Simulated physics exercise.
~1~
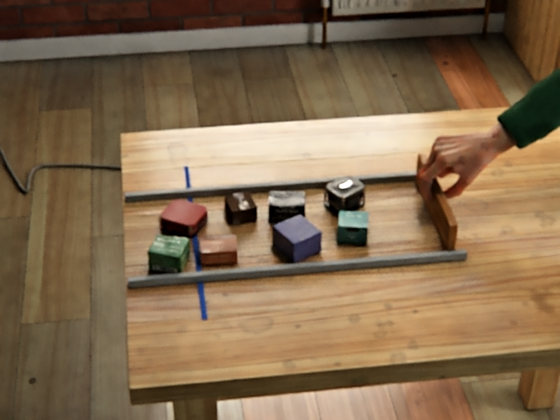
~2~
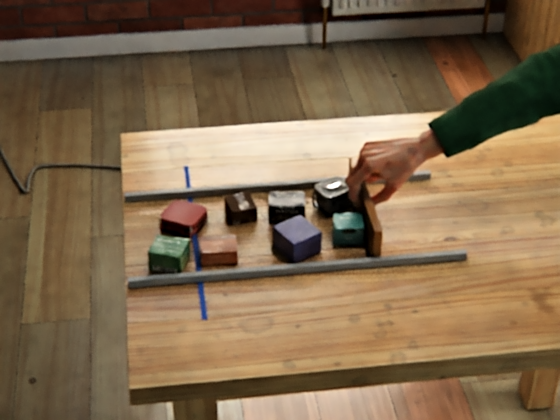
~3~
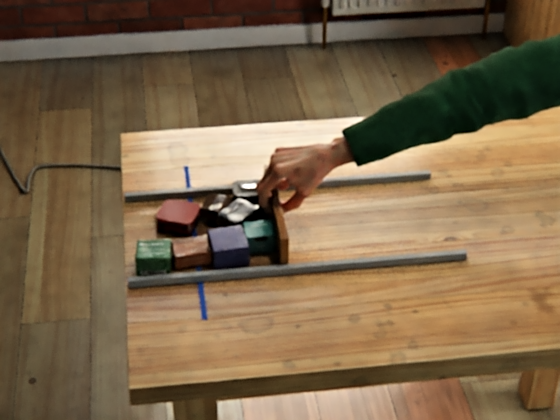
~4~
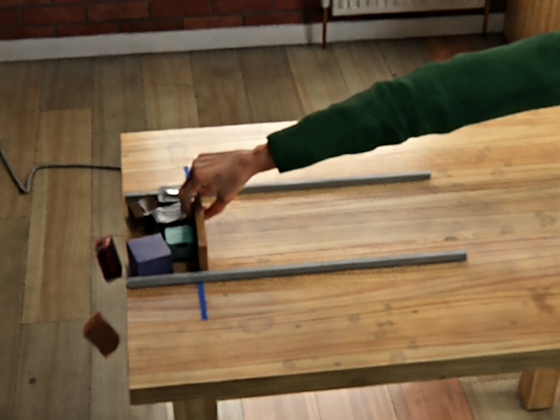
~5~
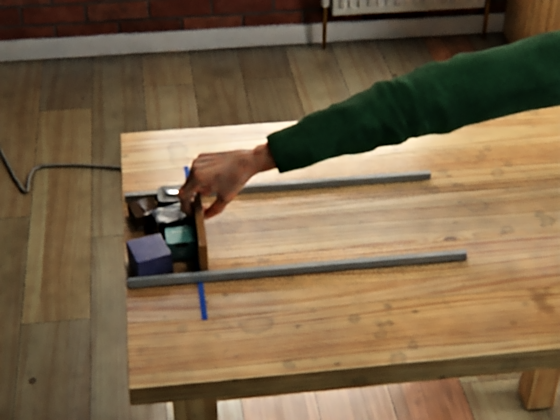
Hand pushing small coloured boxes leftward along a railed tabletop channel with a wooden board, sending some tumbling off the end before stopping at blue tape.
